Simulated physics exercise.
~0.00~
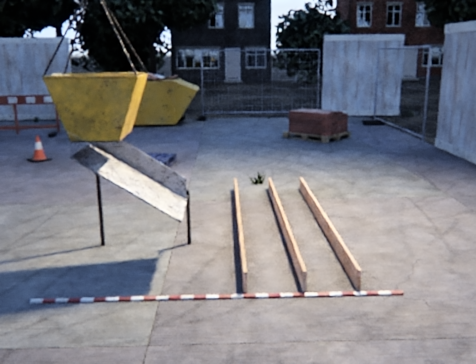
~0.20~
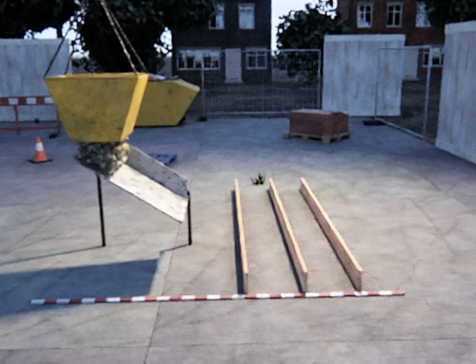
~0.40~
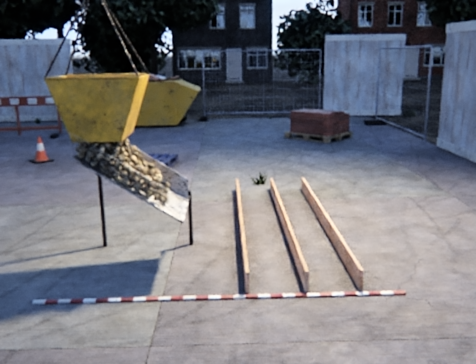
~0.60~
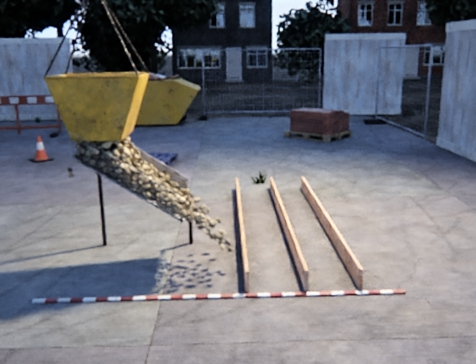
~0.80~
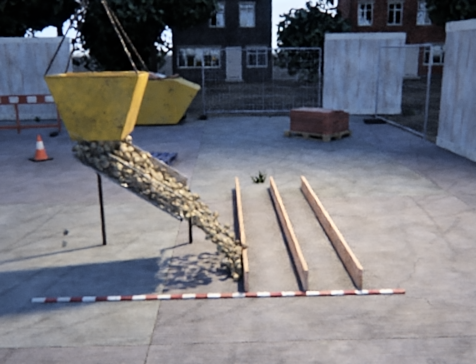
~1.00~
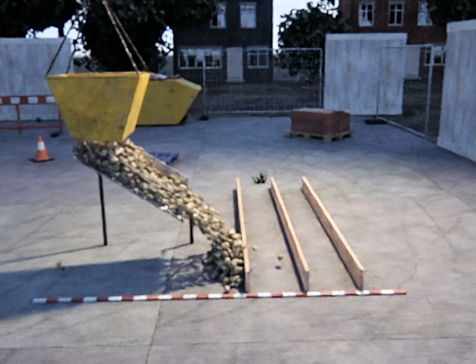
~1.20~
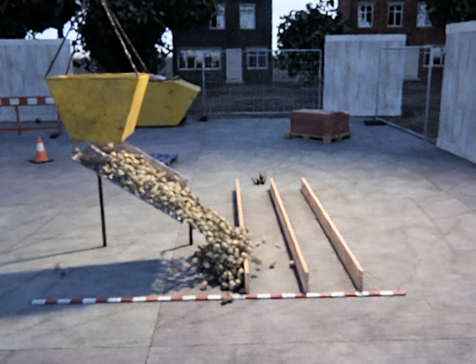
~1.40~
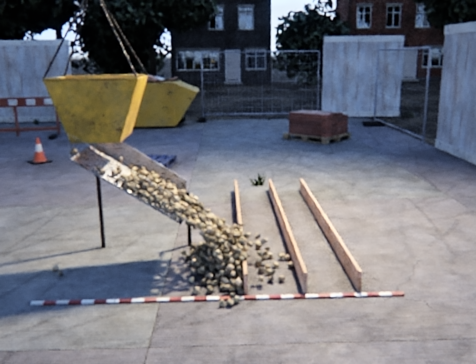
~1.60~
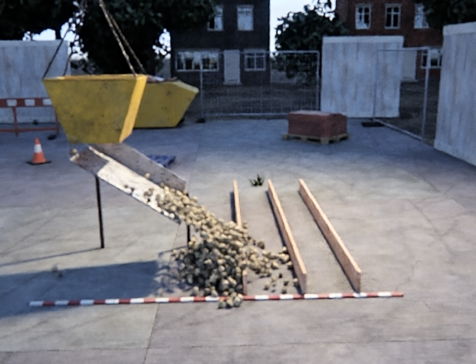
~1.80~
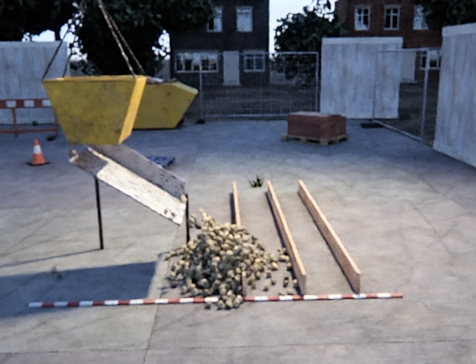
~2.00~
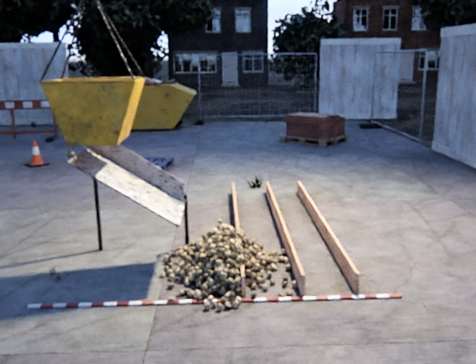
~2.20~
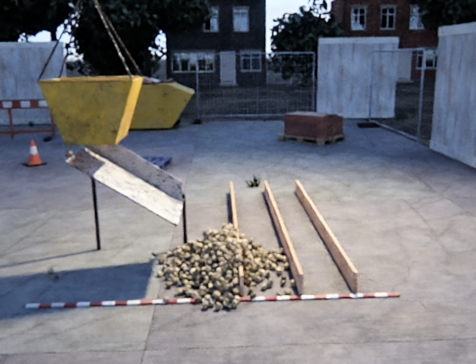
Stones pouring from a yellow skip, sliding down a steel chute and piling mostly left of three boards, some in the left bay.
